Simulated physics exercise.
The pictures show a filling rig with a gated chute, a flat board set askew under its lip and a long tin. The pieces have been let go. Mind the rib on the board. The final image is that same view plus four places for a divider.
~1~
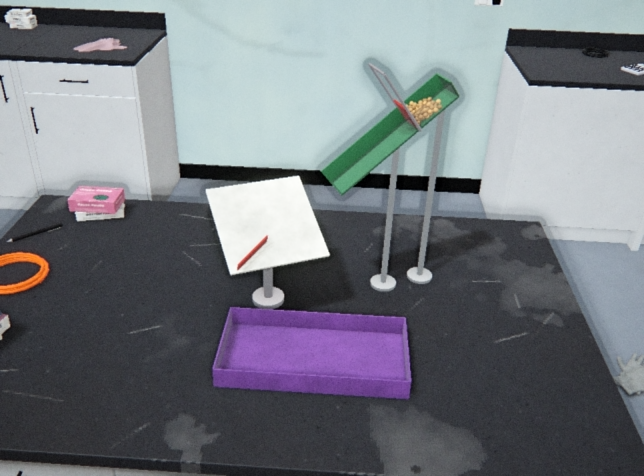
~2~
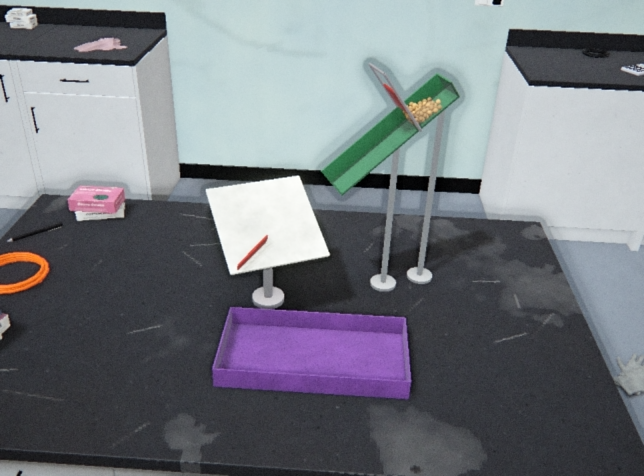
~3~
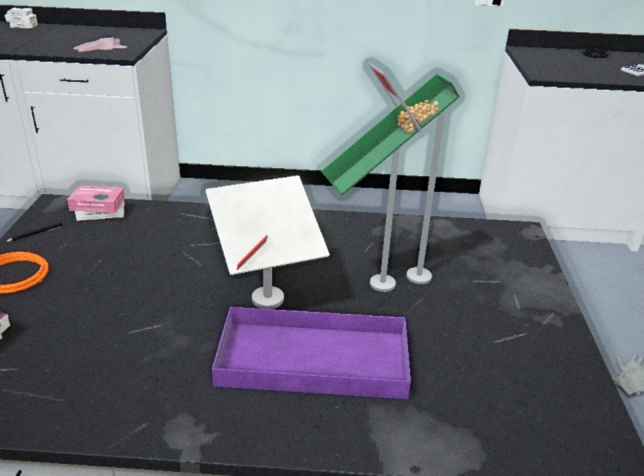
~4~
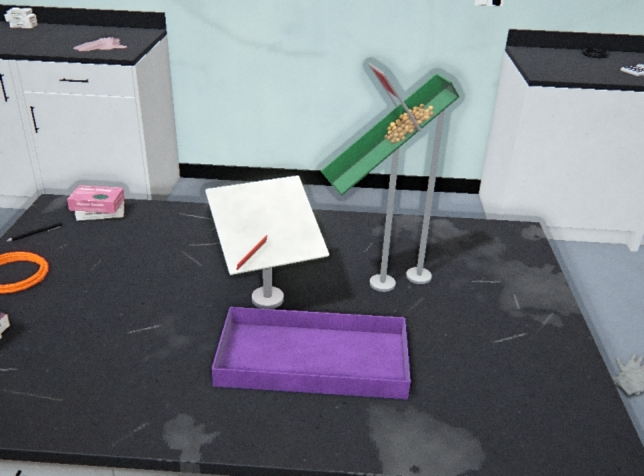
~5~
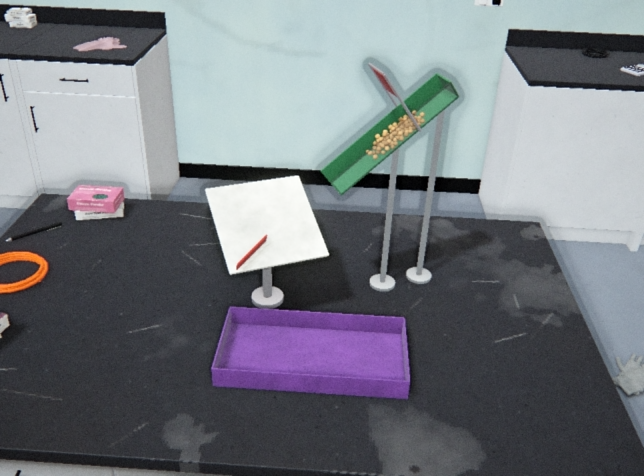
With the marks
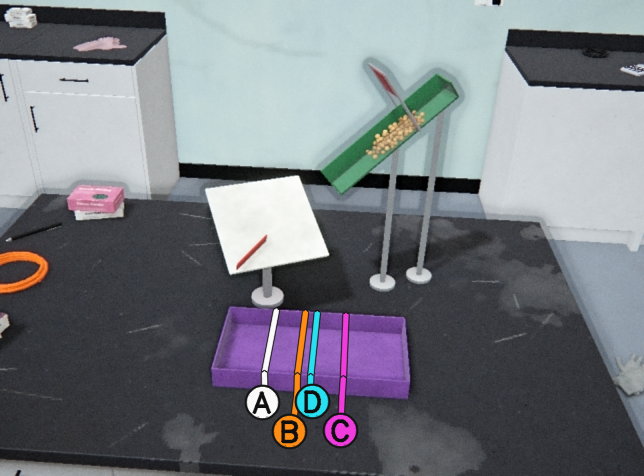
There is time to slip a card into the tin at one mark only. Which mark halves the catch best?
Line A.
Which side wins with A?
The left side.
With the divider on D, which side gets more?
The left side.
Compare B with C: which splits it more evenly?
Line B.
On the marked copy, line A crosses the front rim at (264, 372); line B crosses the front rim at (297, 374); line C crosses the front rim at (343, 377); line D crosses the front rim at (310, 375).
If A is chosen, of what is caught, roughly two thirds on the left of the divider, roughly a third on the right.
If B is chosen, of what is caught, the larger part on the left of the divider, roughly a quarter on the right.
If C is chosen, of what is caught, almost all on the left of the divider, about a tenth on the right.
If D is chosen, of what is caught, the larger part on the left of the divider, about a tenth on the right.
